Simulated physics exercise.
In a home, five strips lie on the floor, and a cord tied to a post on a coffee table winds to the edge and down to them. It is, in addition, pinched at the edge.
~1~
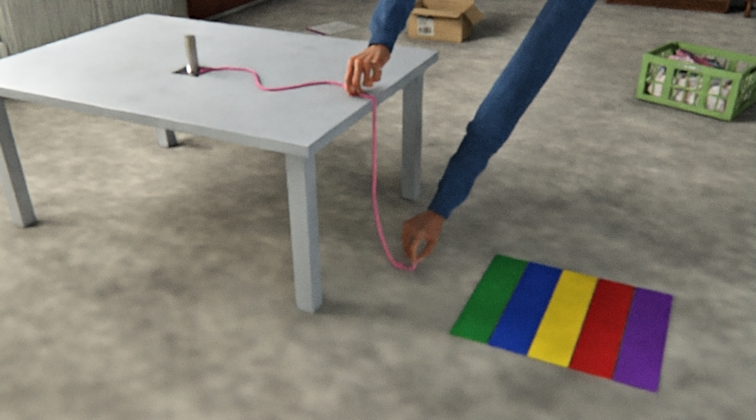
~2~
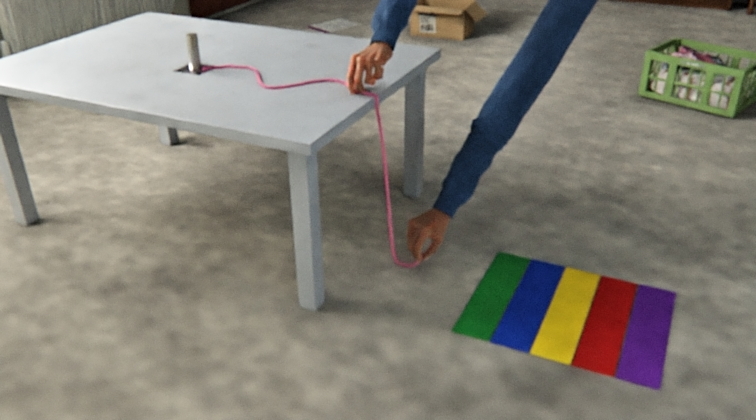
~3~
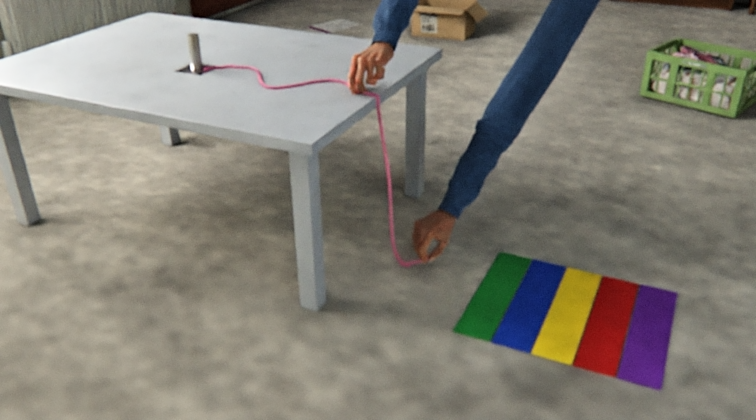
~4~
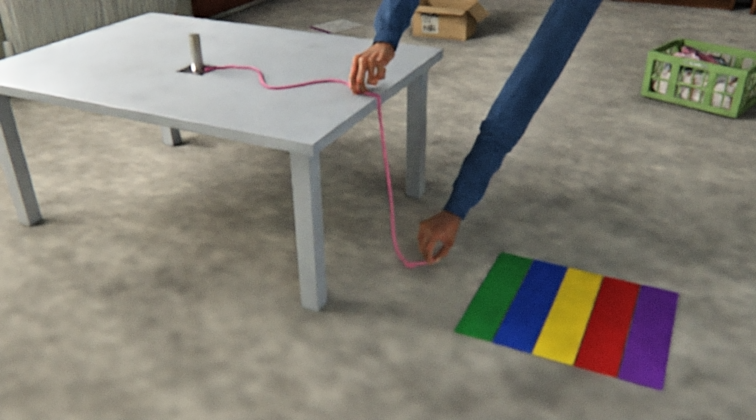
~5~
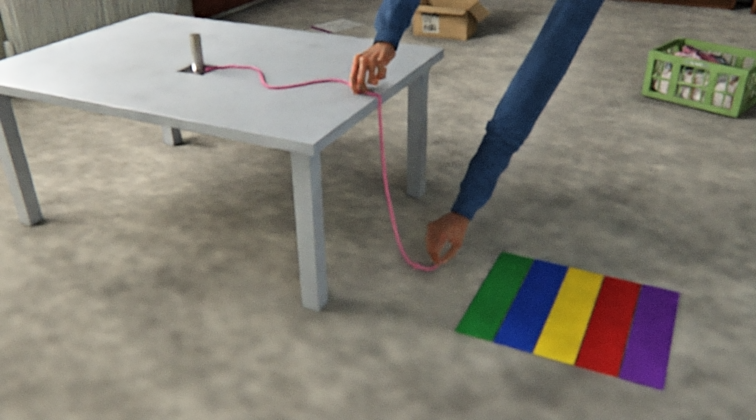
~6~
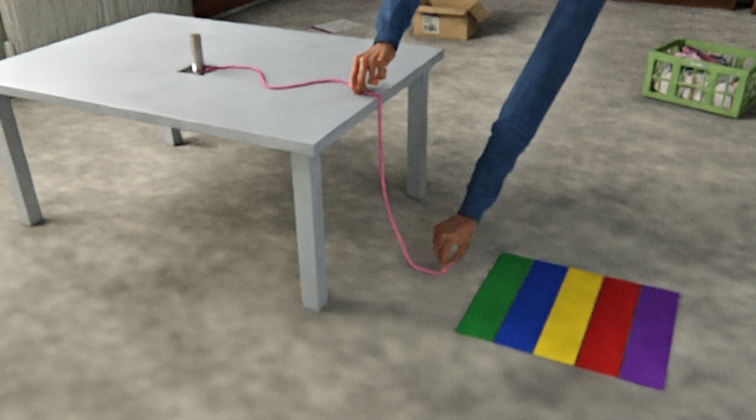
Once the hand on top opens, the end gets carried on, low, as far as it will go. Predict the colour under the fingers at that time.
The red one.
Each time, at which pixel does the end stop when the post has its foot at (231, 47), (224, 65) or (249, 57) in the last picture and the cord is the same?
Respectively (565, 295), (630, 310) and (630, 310).
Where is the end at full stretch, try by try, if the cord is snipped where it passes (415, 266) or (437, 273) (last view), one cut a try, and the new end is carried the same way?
The pixels are close to (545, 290) for the first and (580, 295) for the second.
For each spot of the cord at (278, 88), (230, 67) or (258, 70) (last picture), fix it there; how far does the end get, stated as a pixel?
First near (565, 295), then near (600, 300), then near (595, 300).
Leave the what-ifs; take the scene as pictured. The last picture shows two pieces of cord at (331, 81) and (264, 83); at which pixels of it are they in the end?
(365, 94) for the first, (293, 83) for the second.
A little later, end near (531, 284); over blue.
Next, end near (579, 296); over yellow.
When it is tight, end near (610, 304); over red. It gets as far as the red strip.
